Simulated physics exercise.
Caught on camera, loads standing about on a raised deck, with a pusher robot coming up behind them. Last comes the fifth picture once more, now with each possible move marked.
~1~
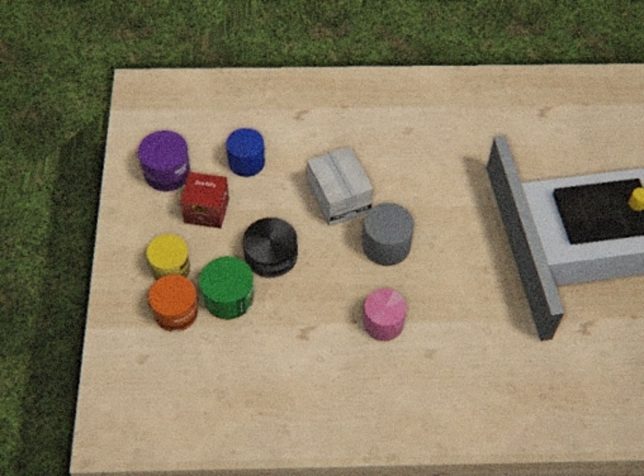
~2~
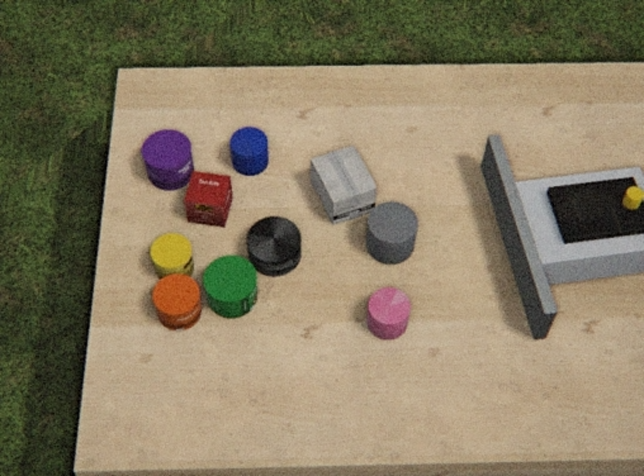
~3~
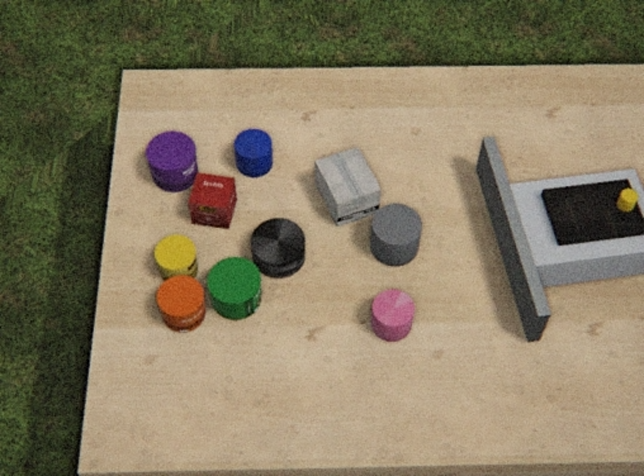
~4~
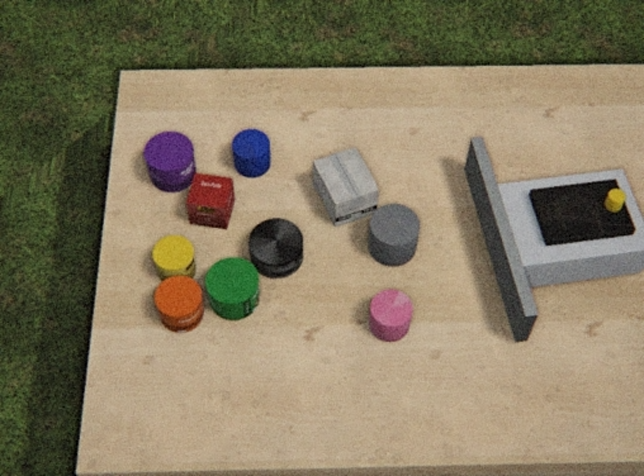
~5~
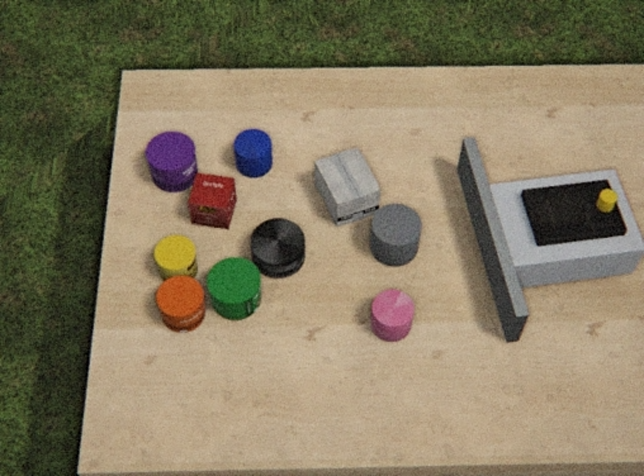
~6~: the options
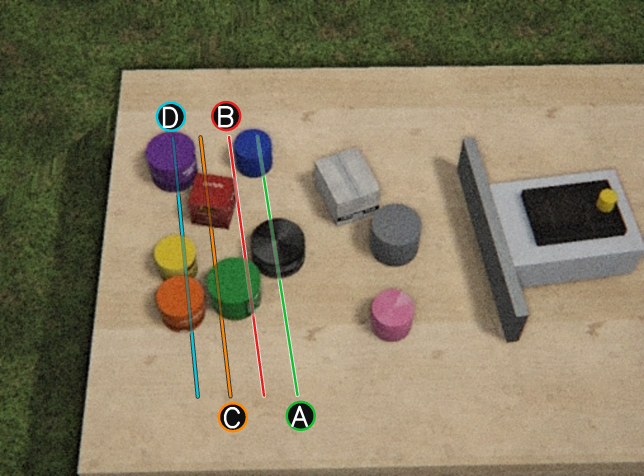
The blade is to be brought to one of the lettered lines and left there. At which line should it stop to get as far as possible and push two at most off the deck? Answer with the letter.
As far as mark D.
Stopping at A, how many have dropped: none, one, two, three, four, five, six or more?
By then, none.
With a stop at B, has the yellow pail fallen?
No.
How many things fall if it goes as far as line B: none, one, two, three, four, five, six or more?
In all, none.
On the marked copy, A at (276, 255); B at (245, 256); C at (214, 256); D at (184, 257).
With D. Early on, robot (456, 214); pink canister (369, 318); white box (338, 185).
Further on, robot (346, 215); yellow pail (150, 265); red box (192, 202).
At the end, robot (260, 216); red box (108, 194); black canister (111, 235); none fallen.
As for the rest, A is within the limit but short; B is within the limit but short; C is within the limit but short.
